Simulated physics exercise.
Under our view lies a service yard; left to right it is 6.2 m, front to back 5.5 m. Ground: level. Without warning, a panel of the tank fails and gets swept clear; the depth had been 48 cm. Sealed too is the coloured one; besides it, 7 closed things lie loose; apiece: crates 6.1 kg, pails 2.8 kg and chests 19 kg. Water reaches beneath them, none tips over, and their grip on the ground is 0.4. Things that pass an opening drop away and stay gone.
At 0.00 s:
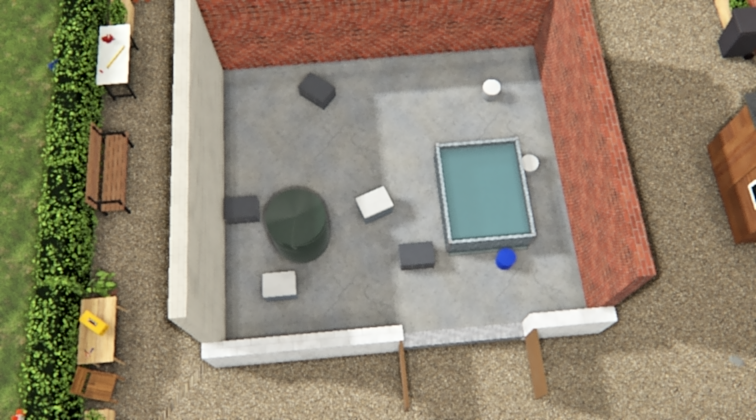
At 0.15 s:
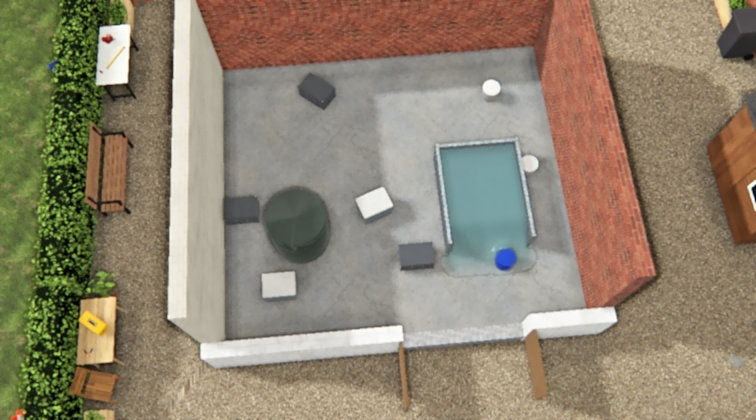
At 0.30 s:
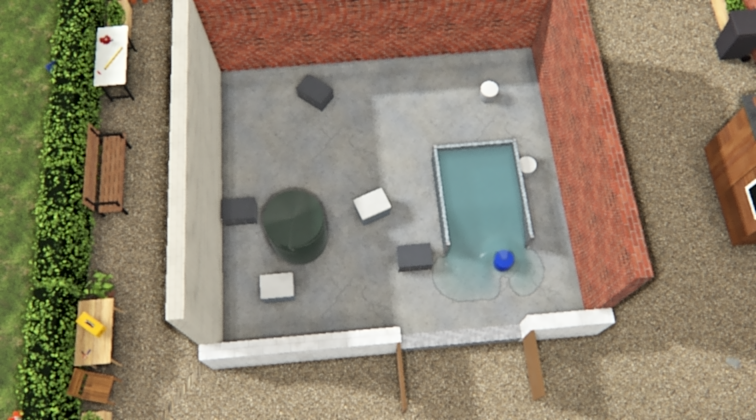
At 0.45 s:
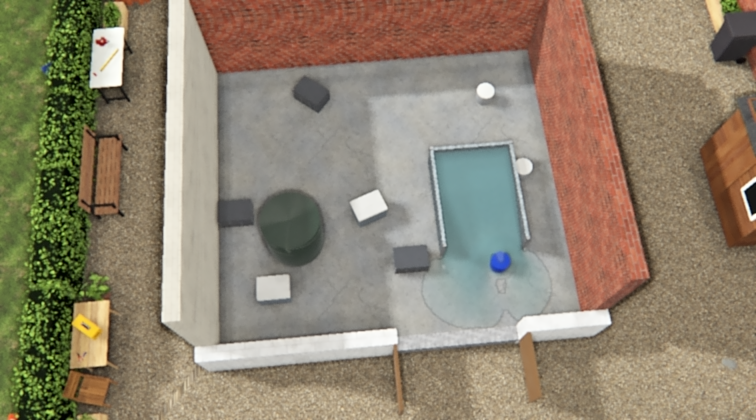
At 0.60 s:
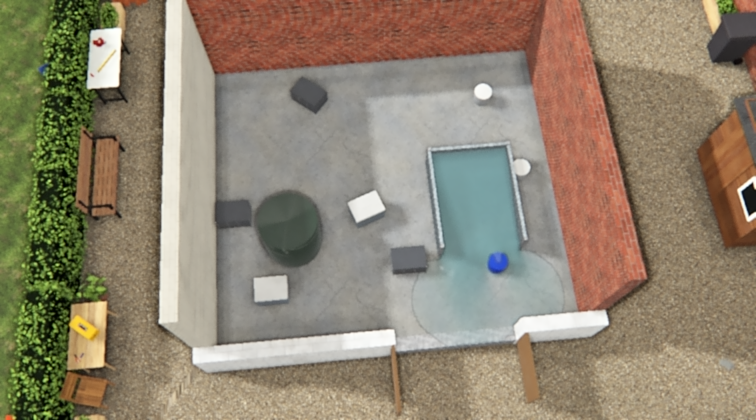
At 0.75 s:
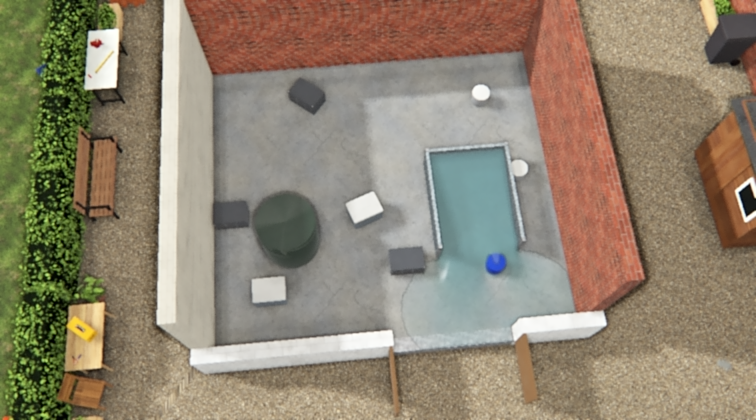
In a walled yard seen from above, the near side of a water tank gave way, and water spread around a blue pail toward the front opening while the scattered objects stayed put.
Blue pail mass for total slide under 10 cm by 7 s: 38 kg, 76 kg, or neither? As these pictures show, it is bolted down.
Most likely just the heavier pick works.
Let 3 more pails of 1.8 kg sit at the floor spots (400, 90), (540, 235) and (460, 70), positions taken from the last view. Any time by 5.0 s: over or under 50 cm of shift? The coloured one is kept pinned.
Each in turn: Not that far, further than that, not that far.
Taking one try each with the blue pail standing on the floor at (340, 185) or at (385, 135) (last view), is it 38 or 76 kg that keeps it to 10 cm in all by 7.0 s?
Taking the two tries in order, even the light one works and even the light one works.
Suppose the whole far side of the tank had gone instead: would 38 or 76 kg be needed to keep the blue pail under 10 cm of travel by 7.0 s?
Note: Low mass sufficient.
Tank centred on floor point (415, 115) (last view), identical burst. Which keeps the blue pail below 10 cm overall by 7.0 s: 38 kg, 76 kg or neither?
Then, put simply, the lighter one does it.
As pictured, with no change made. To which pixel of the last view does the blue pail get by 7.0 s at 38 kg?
Roughly at pixel (503, 291).
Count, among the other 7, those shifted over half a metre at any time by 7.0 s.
1.
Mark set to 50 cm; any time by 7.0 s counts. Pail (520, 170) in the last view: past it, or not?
That one goes beyond the limit.
After 1.4 s the blue pail would be 41 cm from its start with 38 kg and 0 cm from its start with 76 kg; 16 cm of water round it then.
After 3.1 s the blue pail would be 54 cm from its start with 38 kg and 0 cm from its start with 76 kg; 9 cm of water round it then.
After 4.9 s the blue pail would be 54 cm from its start with 38 kg and 0 cm from its start with 76 kg; 8 cm of water round it then.
After 7.0 s the blue pail would be 54 cm from its start with 38 kg and 0 cm from its start with 76 kg; 5 cm of water round it then.
